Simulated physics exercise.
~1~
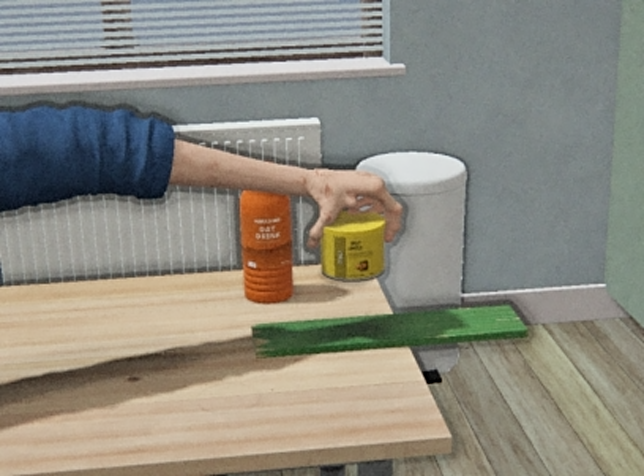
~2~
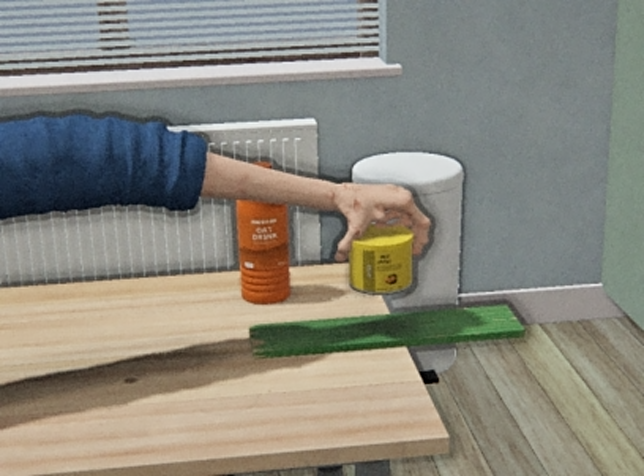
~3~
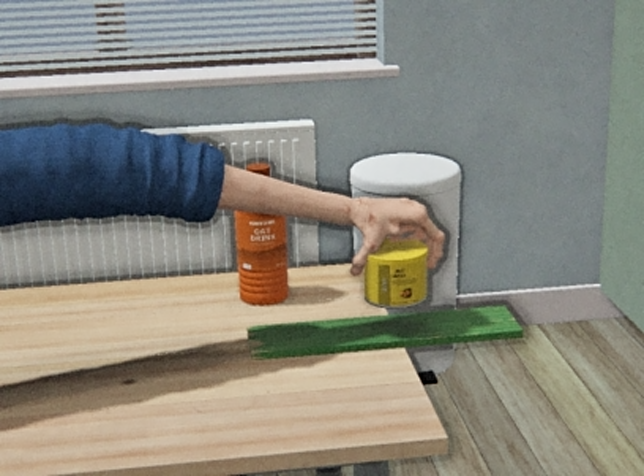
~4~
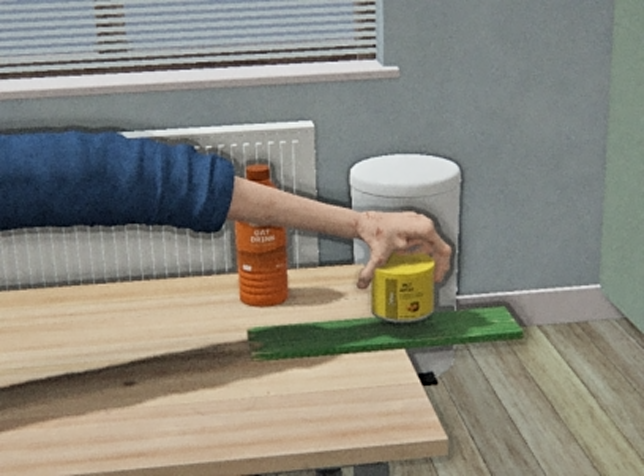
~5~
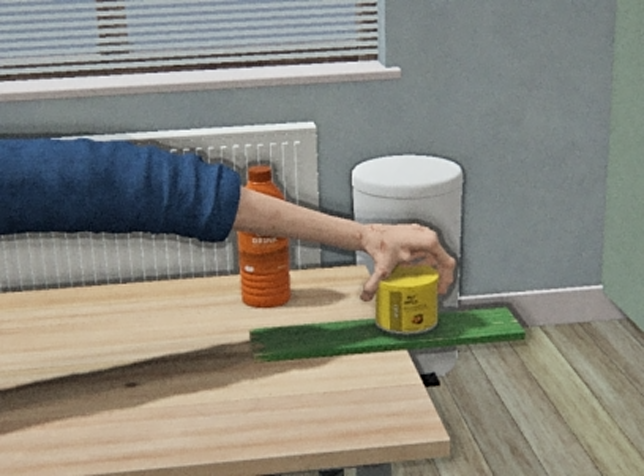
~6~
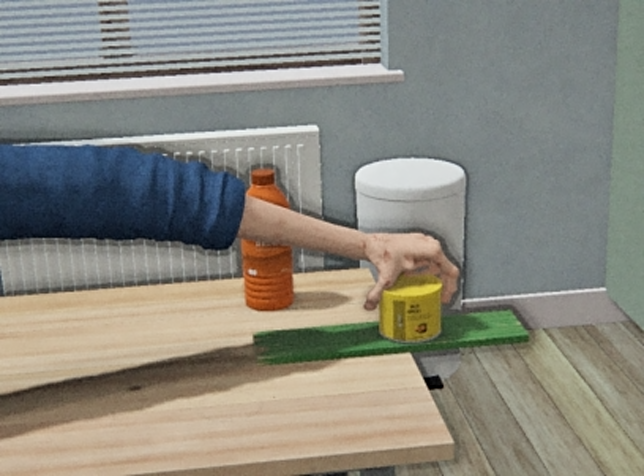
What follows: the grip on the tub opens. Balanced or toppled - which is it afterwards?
I expect it to remain in place.
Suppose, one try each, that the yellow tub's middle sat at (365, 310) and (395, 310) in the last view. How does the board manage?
On the first try it remains balanced, and on the second it remains balanced.
Then, 0.90 s past the last view, nothing moves.
Then, 1.70 s past the last view, yellow tub resting near (410, 308).
Finally, all 3 still in place. Final places as the last picture's camera would see them, yellow tub near (410, 308). The board stays on the table.
